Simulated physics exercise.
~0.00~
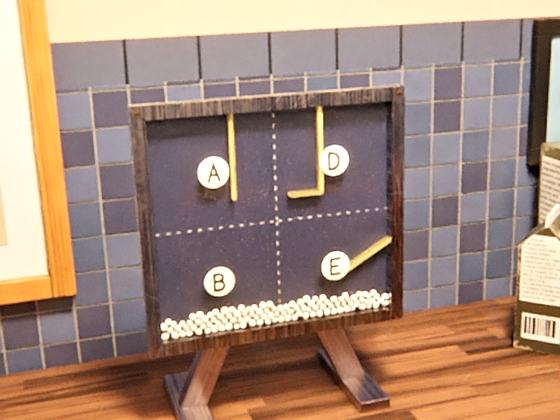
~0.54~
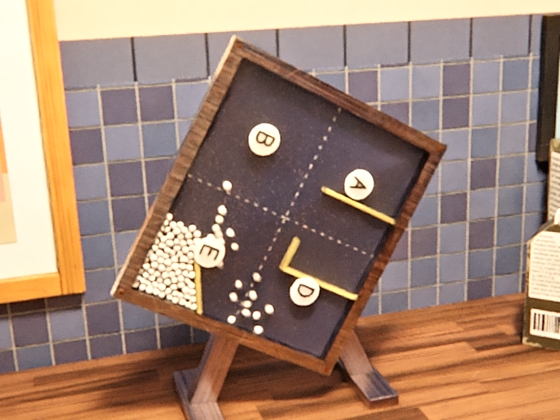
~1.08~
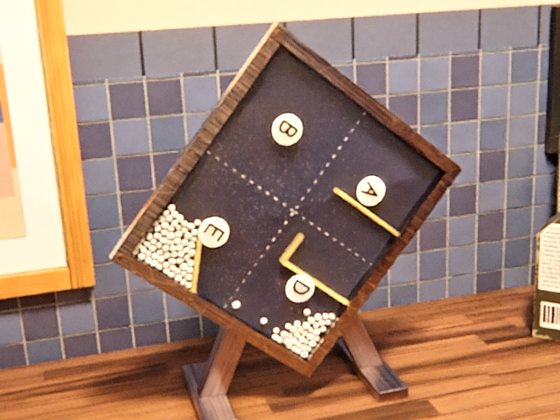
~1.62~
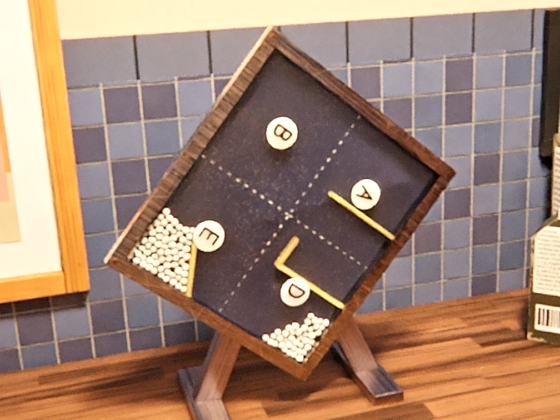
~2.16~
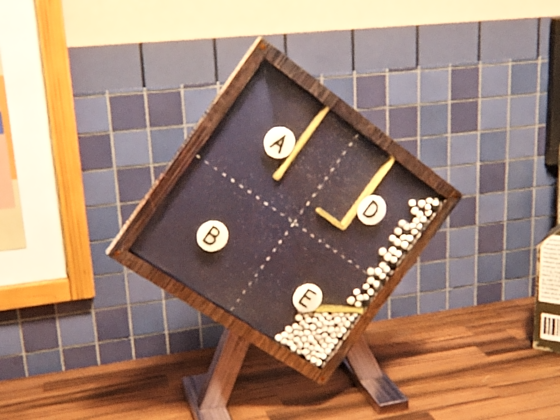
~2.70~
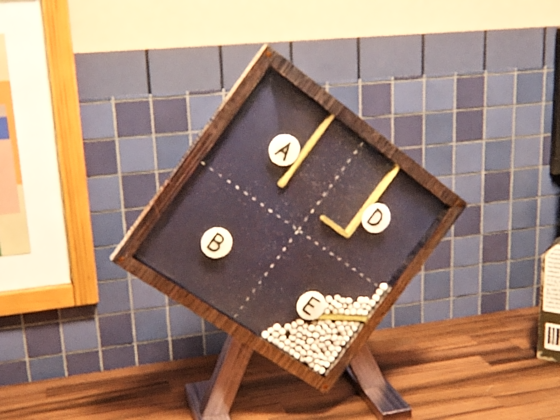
On a wooden counter, a framed box of white beads tilts clockwise, swings partway back, and the beads settle around E.
